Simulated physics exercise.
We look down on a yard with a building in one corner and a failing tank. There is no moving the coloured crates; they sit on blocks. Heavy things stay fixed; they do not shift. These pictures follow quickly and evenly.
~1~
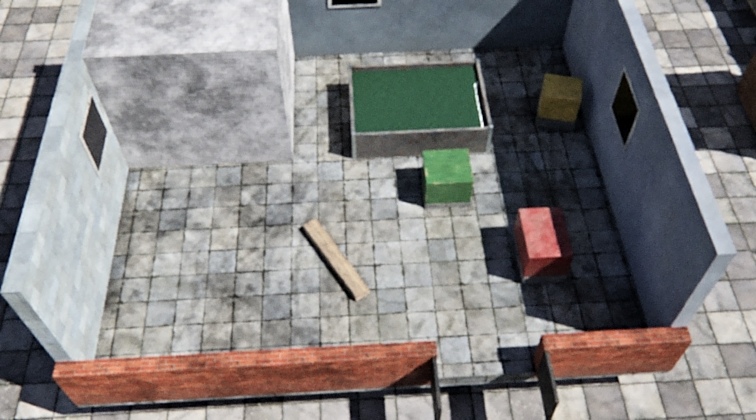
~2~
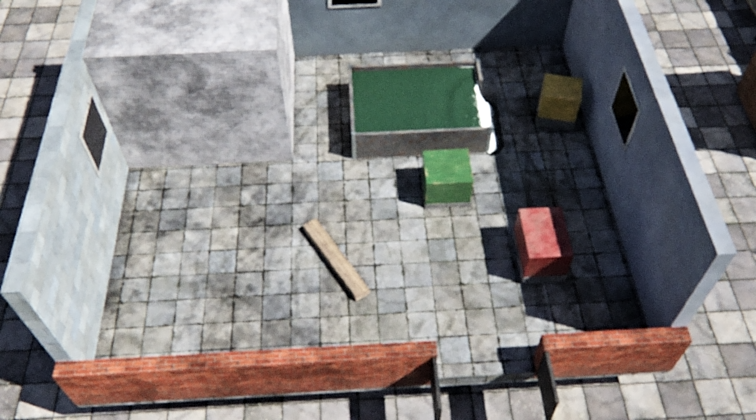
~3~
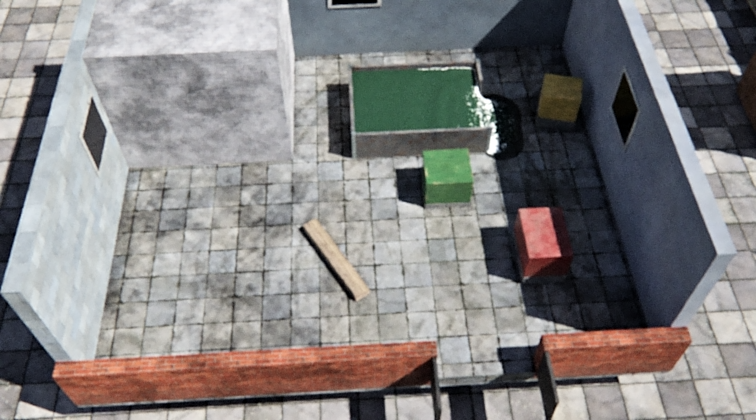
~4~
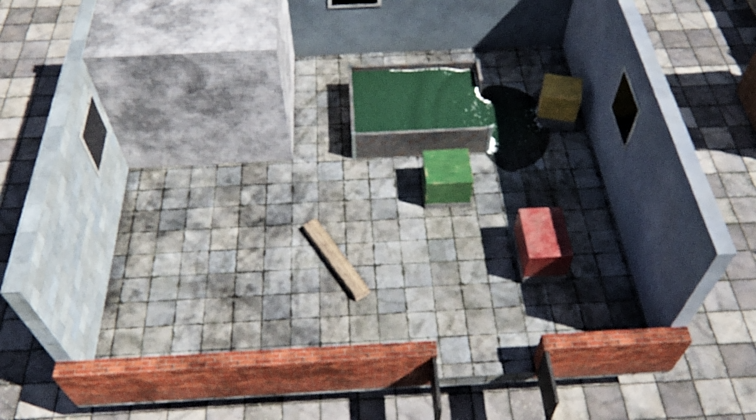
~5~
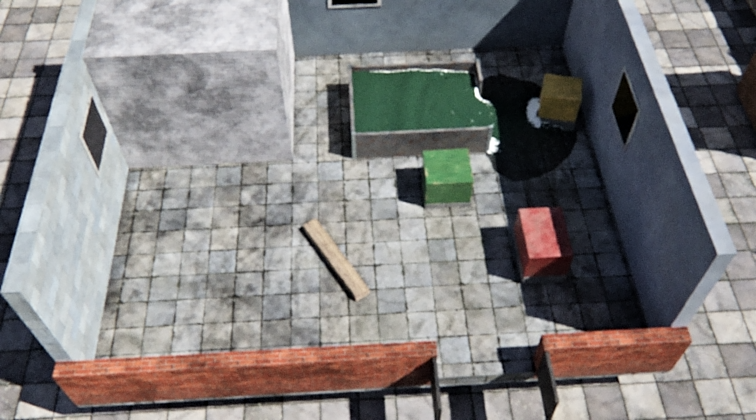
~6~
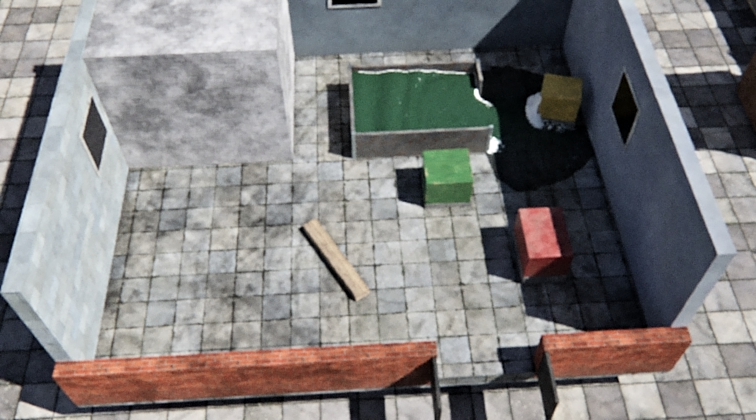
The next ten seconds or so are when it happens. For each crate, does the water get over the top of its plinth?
As I see it, the yellow crate is hit by the water, the green crate is spared, the red crate is spared.
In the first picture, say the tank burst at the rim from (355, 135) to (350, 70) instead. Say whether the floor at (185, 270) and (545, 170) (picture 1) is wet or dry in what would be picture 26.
I'd expect the first point to be reached and the second point to stay dry.
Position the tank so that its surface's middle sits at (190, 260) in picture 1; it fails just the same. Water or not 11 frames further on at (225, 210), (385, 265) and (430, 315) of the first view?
As listed: Dry, under water, under water.
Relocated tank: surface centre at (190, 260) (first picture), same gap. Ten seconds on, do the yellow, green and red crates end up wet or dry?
Going through them: Yellow crate is not reached, green crate is not reached, red crate is not reached.
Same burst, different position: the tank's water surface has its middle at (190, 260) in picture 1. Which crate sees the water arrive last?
That would be the yellow-painted one.
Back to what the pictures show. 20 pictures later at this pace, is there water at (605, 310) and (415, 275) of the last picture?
First spot soaked, second spot bare.
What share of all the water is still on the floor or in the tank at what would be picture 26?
Estimate: Close to 100 %.
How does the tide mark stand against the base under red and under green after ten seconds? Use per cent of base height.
Peak levels: Approx. 70 % then 70 %.
A moment on, water covers 15 % of the floor; the yellow crate water round its plinth, the green crate not reached, the red crate not reached.
Next, water covers 20 % of the floor; the yellow crate water round its plinth, the green crate not reached, the red crate water round its plinth.
Then, water covers 30 % of the floor; the yellow crate water round its plinth, the green crate not reached, the red crate water round its plinth.
Later, water covers 55 % of the floor; the yellow crate water round its plinth, the green crate water round its plinth, the red crate water round its plinth.
In the end, water covers 85 % of the floor; the yellow crate was topped, the green crate stayed above the water, the red crate stayed above the water.
